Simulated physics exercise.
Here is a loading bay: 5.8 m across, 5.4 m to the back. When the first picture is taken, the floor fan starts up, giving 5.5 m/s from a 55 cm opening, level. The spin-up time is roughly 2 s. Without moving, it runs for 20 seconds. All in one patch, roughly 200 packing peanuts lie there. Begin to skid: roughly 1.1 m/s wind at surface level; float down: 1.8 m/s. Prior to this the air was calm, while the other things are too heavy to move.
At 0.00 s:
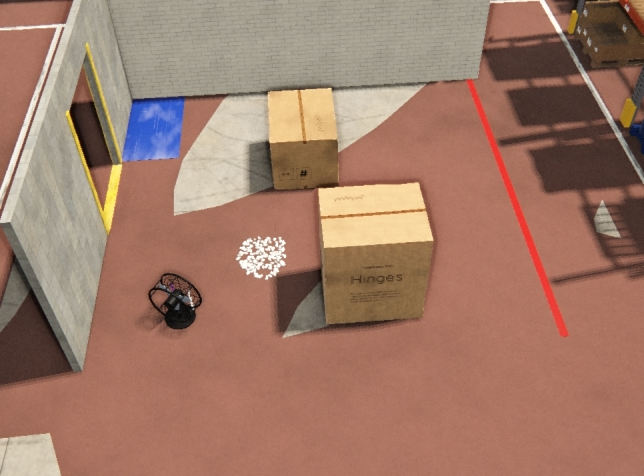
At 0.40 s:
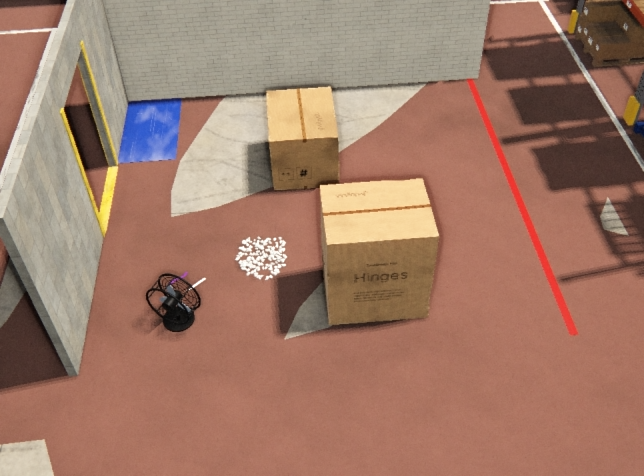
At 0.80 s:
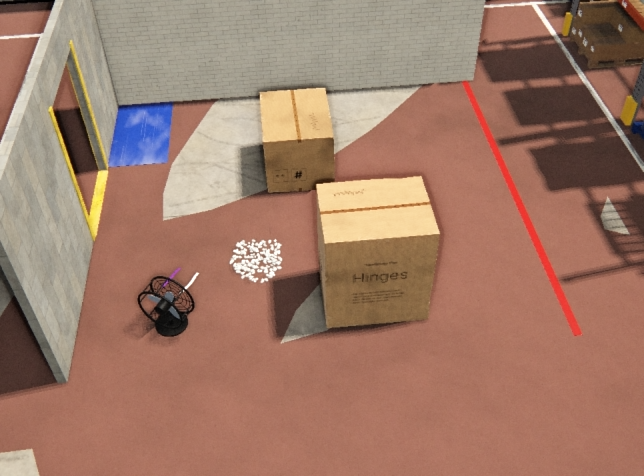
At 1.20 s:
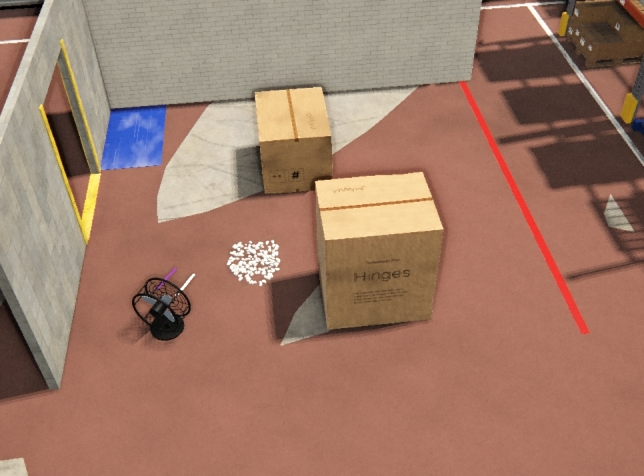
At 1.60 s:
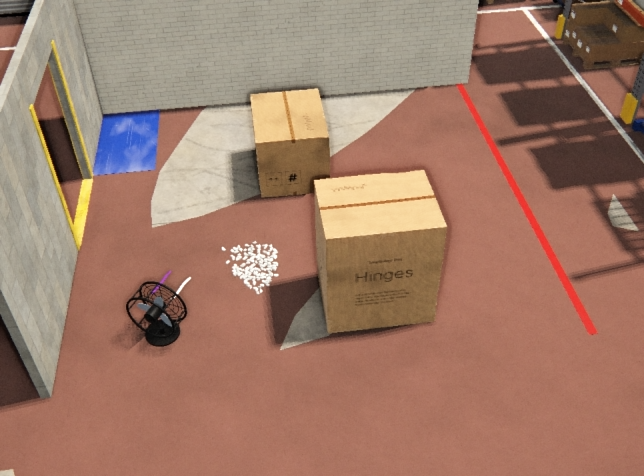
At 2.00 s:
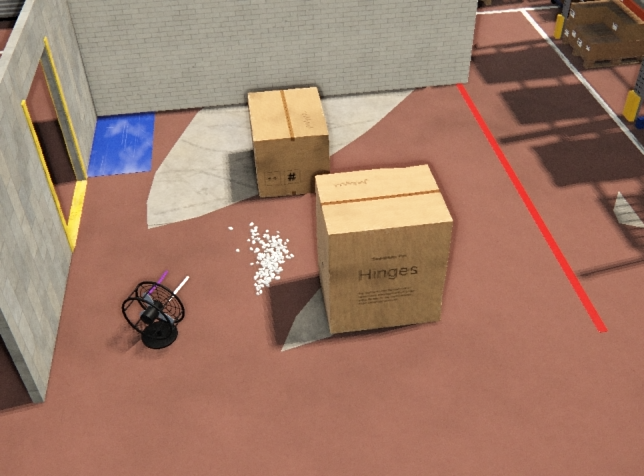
Large cardboard cartons standing in a loading bay as white packing peanuts rest in a patch, then scatter beside a black fan.
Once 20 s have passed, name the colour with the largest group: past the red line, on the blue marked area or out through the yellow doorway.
The colour is red.
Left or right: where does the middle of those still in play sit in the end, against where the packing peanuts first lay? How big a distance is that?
Rightward, some 0.6 m.
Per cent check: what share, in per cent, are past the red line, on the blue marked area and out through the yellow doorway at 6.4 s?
Roughly 30 % red, 0 % blue and 0 % yellow.
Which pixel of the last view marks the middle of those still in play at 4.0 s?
Somewhere about (311, 228), I'd say.
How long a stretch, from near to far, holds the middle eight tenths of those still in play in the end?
I'd put it at around 0.8 m.
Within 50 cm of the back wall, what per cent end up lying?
0 per cent.
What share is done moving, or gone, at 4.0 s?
Near 2 %.
After 4.0 s, 0 % are out through the yellow doorway, 0 % on the blue marked area and 2 % past the red line; the middle of those still in play is near (311, 228); 2 % have settled or left.
After 6.4 s, 0 % are out through the yellow doorway, 0 % on the blue marked area and 28 % past the red line; the middle of those still in play is near (302, 240); 22 % have settled or left.
After 11.0 s, 0 % are out through the yellow doorway, 0 % on the blue marked area and 39 % past the red line; the middle of those still in play is near (292, 248); 42 % have settled or left.
After 20.0 s, at the end, 0 % are out through the yellow doorway, 0 % on the blue marked area and 43 % past the red line; the middle of those still in play is near (294, 245).
